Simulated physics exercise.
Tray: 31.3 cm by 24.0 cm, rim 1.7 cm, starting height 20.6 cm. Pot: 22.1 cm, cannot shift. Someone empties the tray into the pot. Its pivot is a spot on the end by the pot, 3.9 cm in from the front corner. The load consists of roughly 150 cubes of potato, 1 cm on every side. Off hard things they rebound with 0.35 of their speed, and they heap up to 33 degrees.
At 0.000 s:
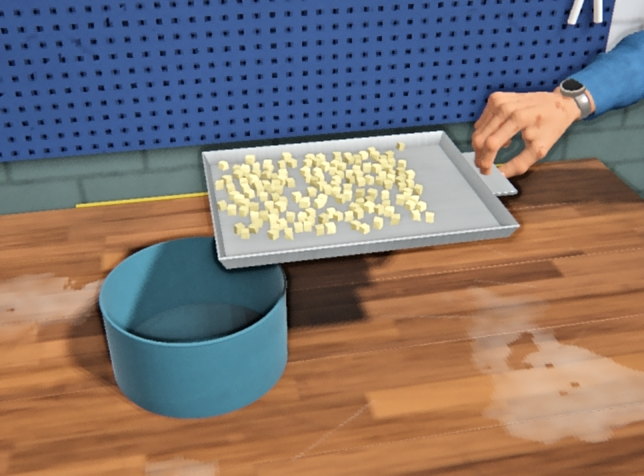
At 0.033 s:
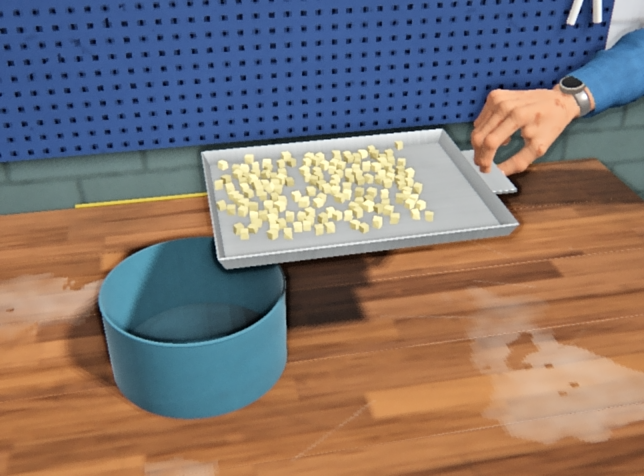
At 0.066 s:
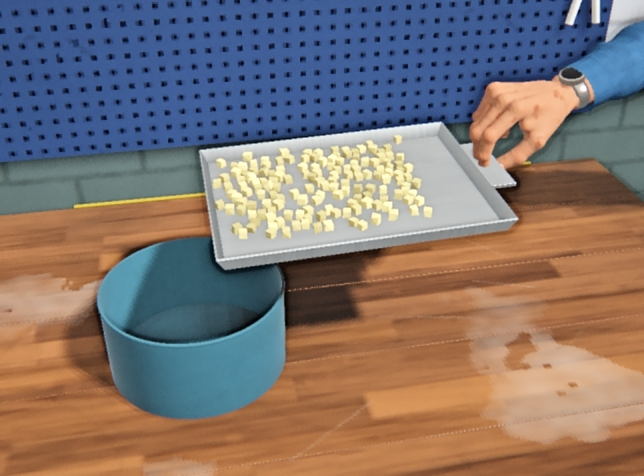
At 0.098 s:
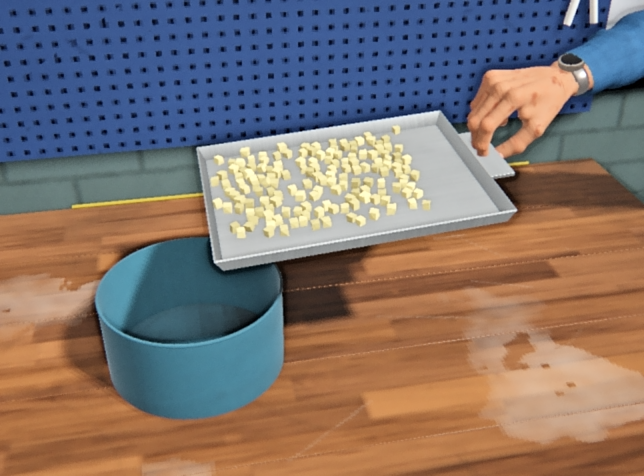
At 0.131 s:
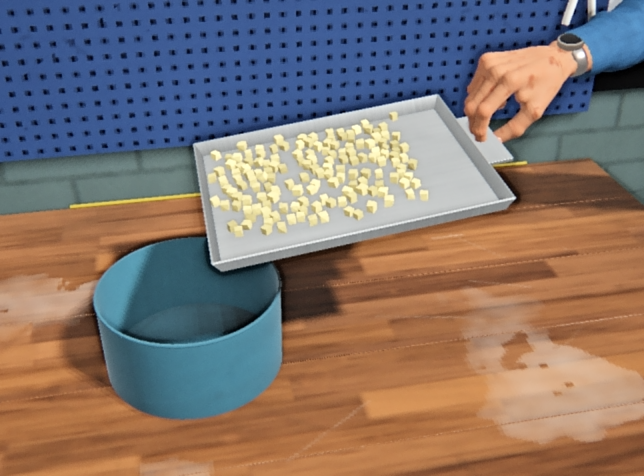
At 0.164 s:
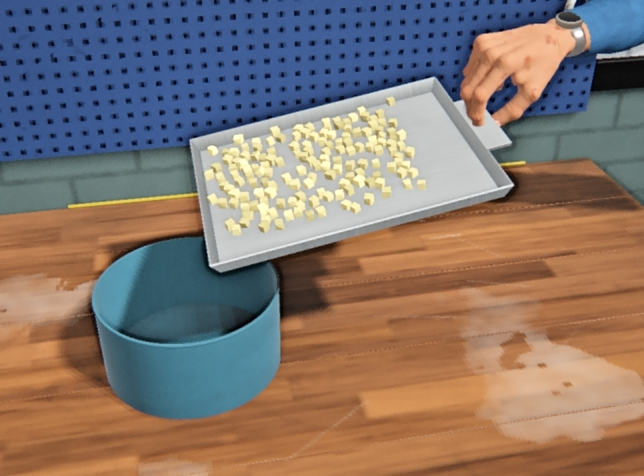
At the start, a hand holds a grey tray of small pale yellow cubes nearly level beside a blue pot on a wooden worktop. The hand then raises the tray's right end, slowly at first and then faster, leaving it slanting gently down to the left with the cubes still on it.
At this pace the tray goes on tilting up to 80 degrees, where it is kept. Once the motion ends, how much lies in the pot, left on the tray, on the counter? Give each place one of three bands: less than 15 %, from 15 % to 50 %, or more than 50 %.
At the end, pot: A good chunk; left on the tray: Not much; counter: Over half.
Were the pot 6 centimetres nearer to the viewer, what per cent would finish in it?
I'd say some 90 per cent would end up there.
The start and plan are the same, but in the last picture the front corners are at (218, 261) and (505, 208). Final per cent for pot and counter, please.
In the pot: 0 per cent; on the counter: 100 per cent.
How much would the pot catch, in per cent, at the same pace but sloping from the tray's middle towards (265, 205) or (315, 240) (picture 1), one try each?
Around 70 % for the first direction, around 0 % for the second.
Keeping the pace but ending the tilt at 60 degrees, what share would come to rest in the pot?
In that case, near 30 percent.
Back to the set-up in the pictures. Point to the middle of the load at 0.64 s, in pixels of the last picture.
My estimate is roughly (207, 203).
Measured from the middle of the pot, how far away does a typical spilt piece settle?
Distance: Around 26 cm.
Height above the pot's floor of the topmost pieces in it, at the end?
Roughly 1.5 centimetres.
After 0.45 s, tilt 46 degrees; the tray holds 100 %, the pot 0 %.
After 0.64 s, tilt 69 degrees; the tray holds 95 %, the pot 0 %.
Then, at 0.94 s, tilt 80 degrees; the tray holds 5 %, the pot 30 %.
At rest (2.2 s), pot 35 %, tray 0 %, counter 65 %.
